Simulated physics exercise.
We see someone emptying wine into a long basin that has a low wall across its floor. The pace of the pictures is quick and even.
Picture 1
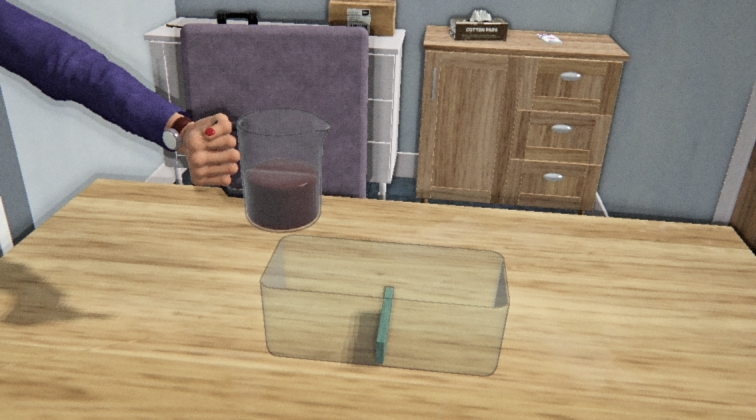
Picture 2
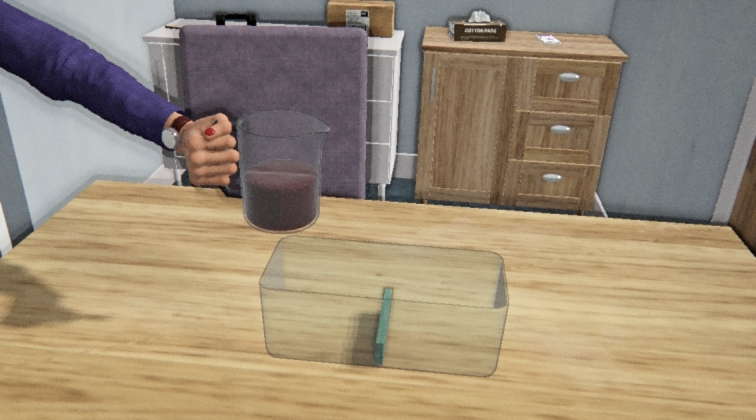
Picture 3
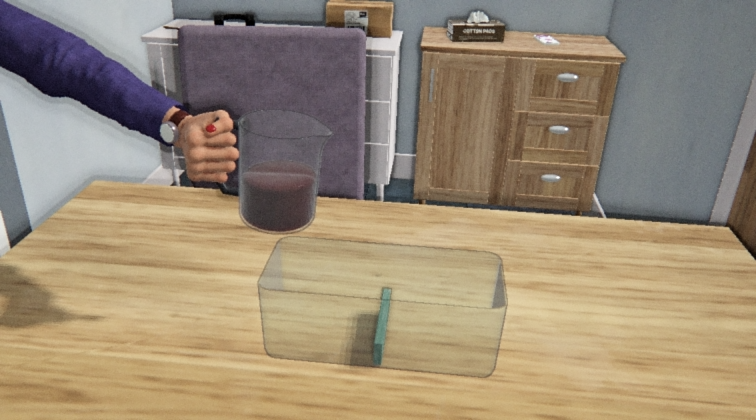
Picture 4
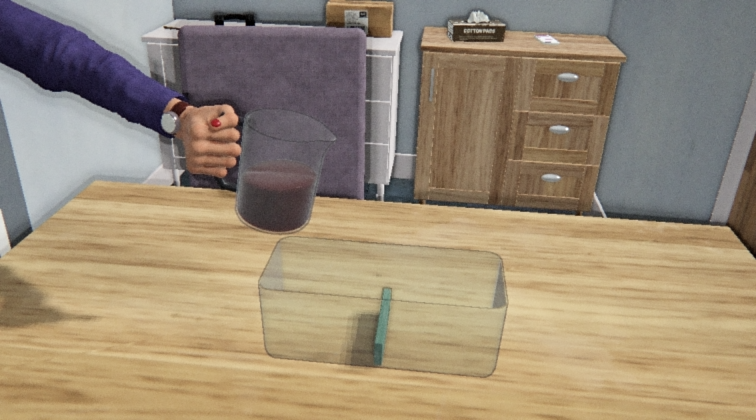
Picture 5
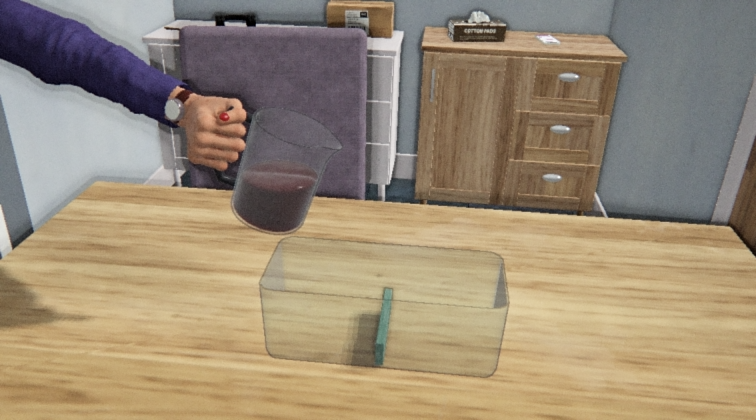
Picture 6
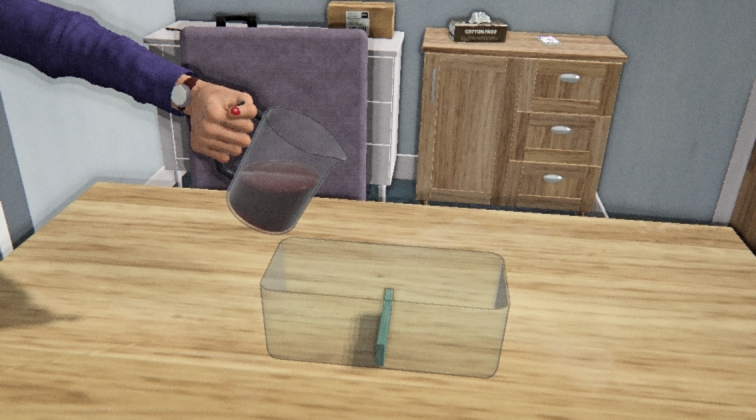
The clip opens on a hand in a purple sleeve holding a clear jug of dark red wine upright above a wooden table, behind a long, empty, see-through basin with a low teal wall across its floor. The hand then steadily tilts the jug to the right, its wine staying inside.
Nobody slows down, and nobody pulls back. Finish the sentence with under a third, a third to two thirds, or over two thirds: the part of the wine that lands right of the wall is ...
It is a third to two thirds.
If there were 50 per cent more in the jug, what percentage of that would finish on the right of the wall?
It works out near 65 percent.
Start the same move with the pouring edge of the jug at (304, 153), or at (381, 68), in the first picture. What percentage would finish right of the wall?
You'd see around 5 per cent, and then around 85 per cent.
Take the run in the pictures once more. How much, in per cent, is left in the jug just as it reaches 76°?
Near 95 %.
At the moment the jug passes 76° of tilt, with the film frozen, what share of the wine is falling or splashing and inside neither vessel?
About 5 per cent.
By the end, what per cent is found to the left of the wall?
Around 55 %.
A moment on, the jug is tipped on its side and 94 per cent is still to pour, 0 is left of the wall and 0 right of it.
Next, the jug is tipped on its side and 41 per cent is still to pour, 17 is left of the wall and 22 right of it.
Then the jug is tipped right over and 8 per cent is still to pour, 44 is left of the wall and 42 right of it.
Later the jug is tipped right over and 1 per cent is still to pour, 55 is left of the wall and 43 right of it.
Finally, 56 per cent lies left of the wall, 43 right of it and 1 outside.
